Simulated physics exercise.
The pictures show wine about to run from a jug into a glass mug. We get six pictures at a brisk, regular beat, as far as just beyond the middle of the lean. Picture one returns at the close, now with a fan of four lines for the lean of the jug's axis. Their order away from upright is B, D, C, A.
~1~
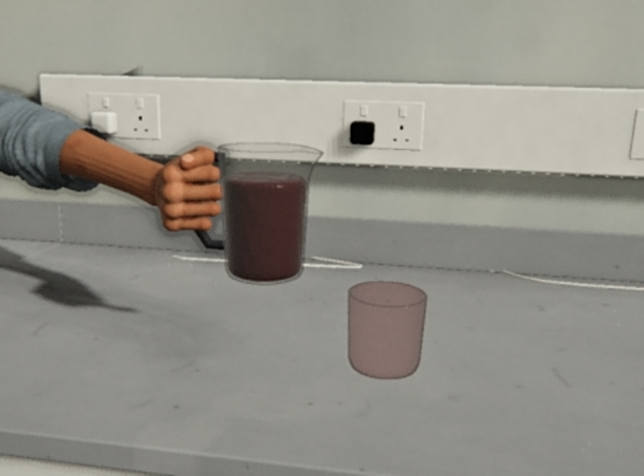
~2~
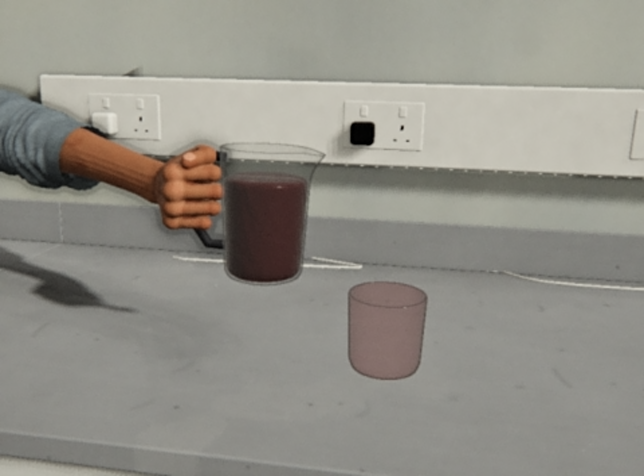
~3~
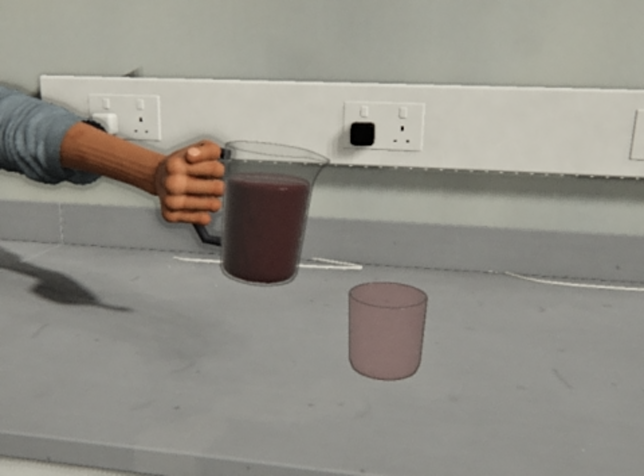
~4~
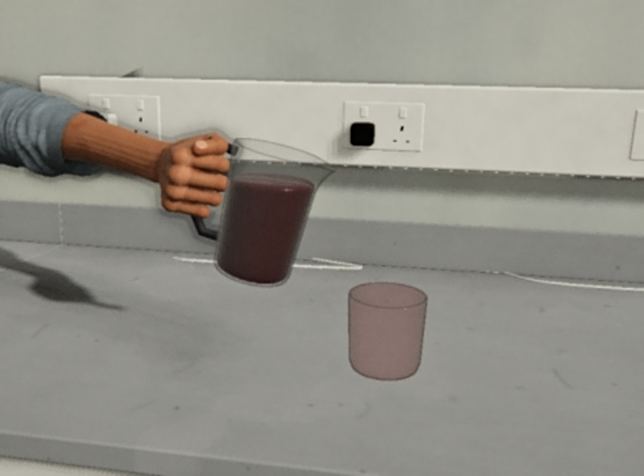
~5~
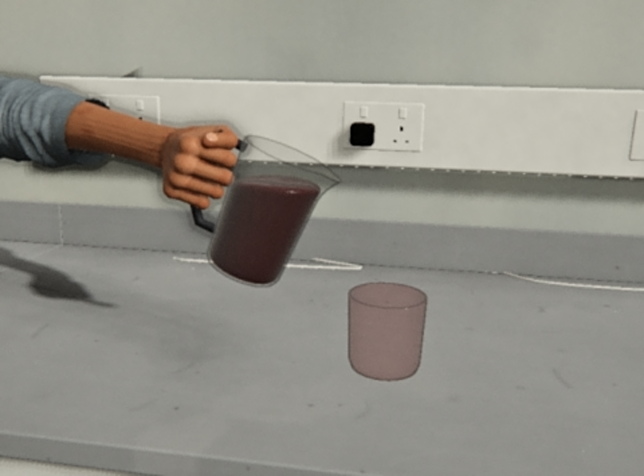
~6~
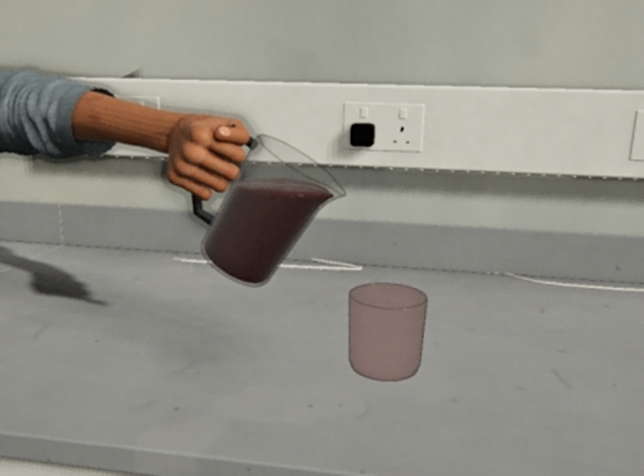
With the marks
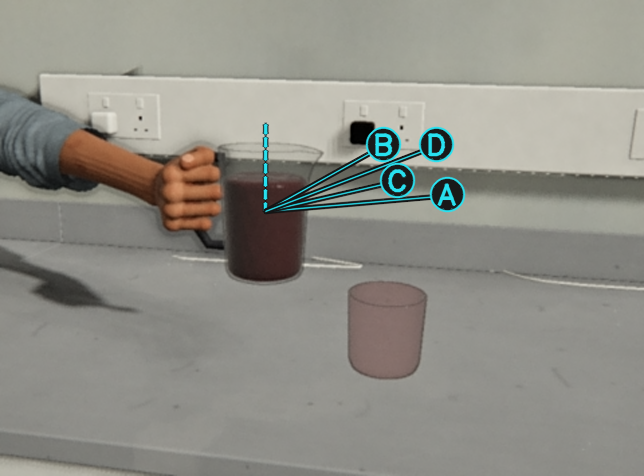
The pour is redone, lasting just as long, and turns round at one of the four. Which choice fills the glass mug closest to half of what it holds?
I would pick tilt D.
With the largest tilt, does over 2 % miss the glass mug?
Yes.
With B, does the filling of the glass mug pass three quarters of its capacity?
No.
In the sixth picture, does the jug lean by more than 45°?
No.
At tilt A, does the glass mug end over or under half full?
Over.
On the marked copy, A at (431, 197); B at (369, 153); C at (381, 184); D at (421, 151).
If A is chosen, the glass mug ends with about 80 % of what it can hold; 8 % of the wine is spilt.
If B is chosen, the glass mug ends with about 33 % of what it can hold.
If C is chosen, the glass mug ends with about 65 % of what it can hold; 4 % of the wine is spilt.
If D is chosen, the glass mug ends with about 50 % of what it can hold.
